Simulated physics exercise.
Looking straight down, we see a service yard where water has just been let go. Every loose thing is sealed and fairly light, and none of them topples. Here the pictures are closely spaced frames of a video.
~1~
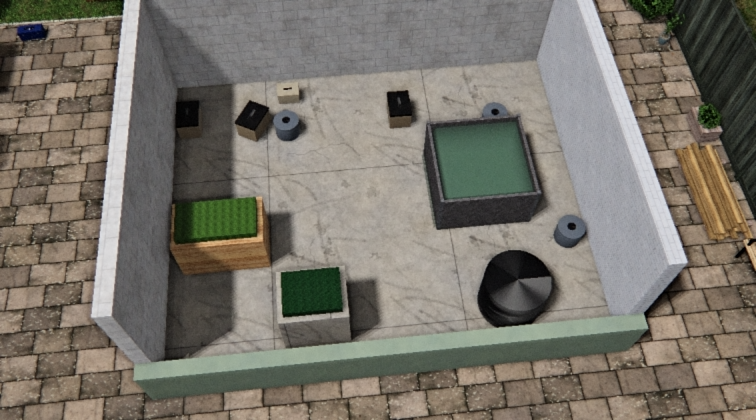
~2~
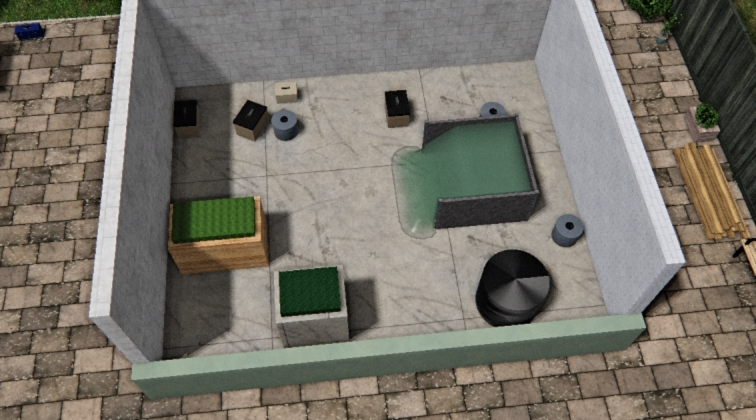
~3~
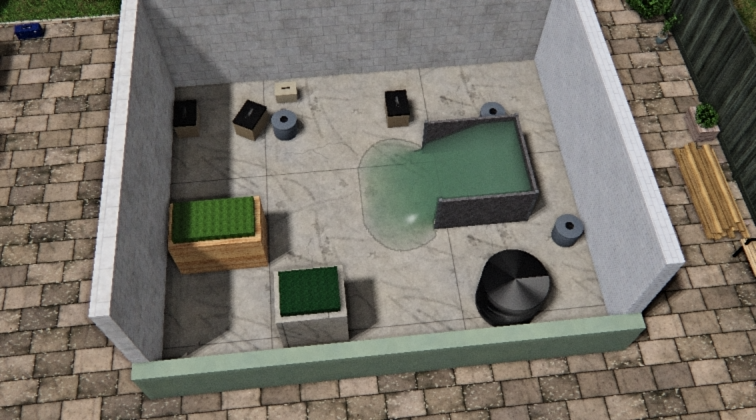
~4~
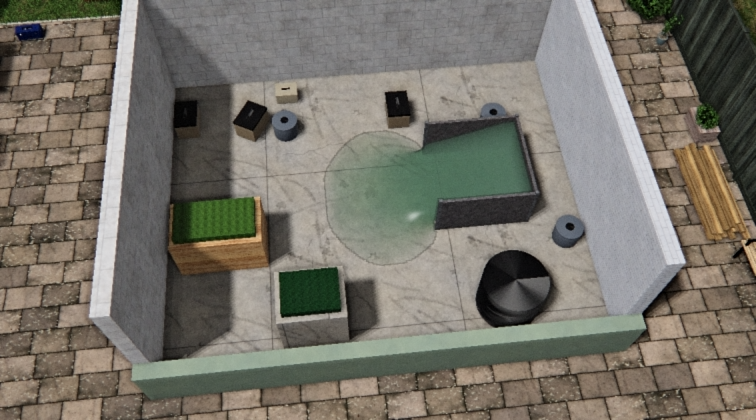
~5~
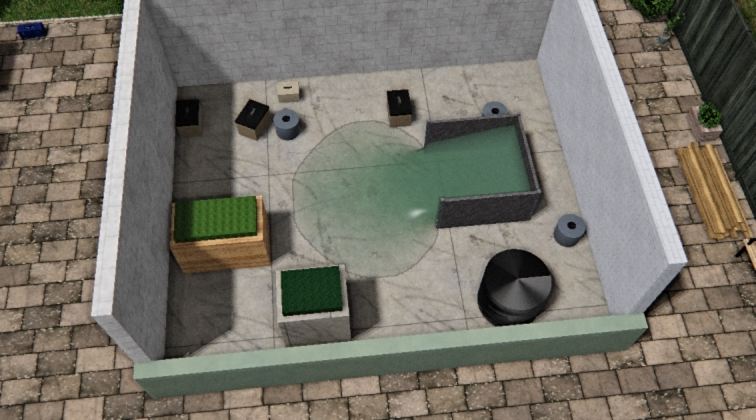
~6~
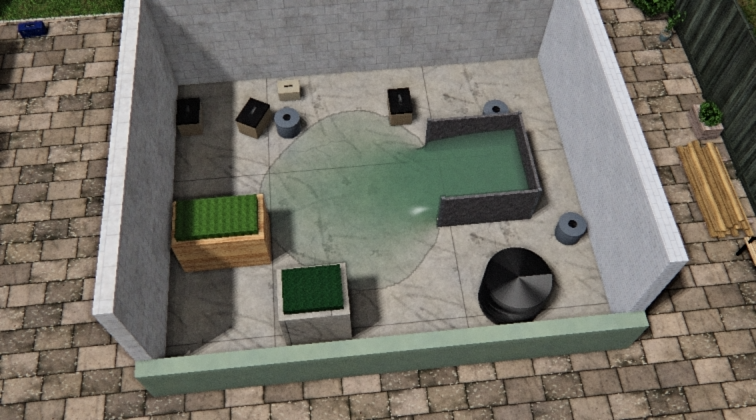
Green water pours from the left side of a dark tank and spreads across the floor.
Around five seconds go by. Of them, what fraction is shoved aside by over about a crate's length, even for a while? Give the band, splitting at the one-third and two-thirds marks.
Looks to me like between one and two in three get shifted a long way.
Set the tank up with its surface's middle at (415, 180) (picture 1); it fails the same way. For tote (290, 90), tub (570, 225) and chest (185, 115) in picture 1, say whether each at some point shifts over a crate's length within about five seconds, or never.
Well, the first one got driven a long way, the second didn't get far, and the third got driven a long way.
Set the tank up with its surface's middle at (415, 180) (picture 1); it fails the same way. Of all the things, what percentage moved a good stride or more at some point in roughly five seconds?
I reckon around 70 percent of them.
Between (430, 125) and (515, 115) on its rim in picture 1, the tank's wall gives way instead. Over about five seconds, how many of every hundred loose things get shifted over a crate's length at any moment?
Near 100 in a hundred.
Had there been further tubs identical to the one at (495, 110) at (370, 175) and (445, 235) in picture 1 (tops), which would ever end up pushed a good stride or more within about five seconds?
Result by copy: Covered it; didn't cover it.
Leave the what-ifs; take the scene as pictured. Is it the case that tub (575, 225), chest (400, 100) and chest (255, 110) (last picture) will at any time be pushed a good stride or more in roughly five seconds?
Entry one never gets that far, entry two never gets that far, entry three gets that far.
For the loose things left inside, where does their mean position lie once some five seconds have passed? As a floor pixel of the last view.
At about (380, 127).
A moment on, 0 of 7 are well off their spots; 0 afloat.
Next, 2 of 7 are well off their spots; 3 afloat.
Later, 2 of 7 are well off their spots; 4 afloat.
In the end, 3 of 7 are well off their spots, and 4 have been at some point; 3 afloat.
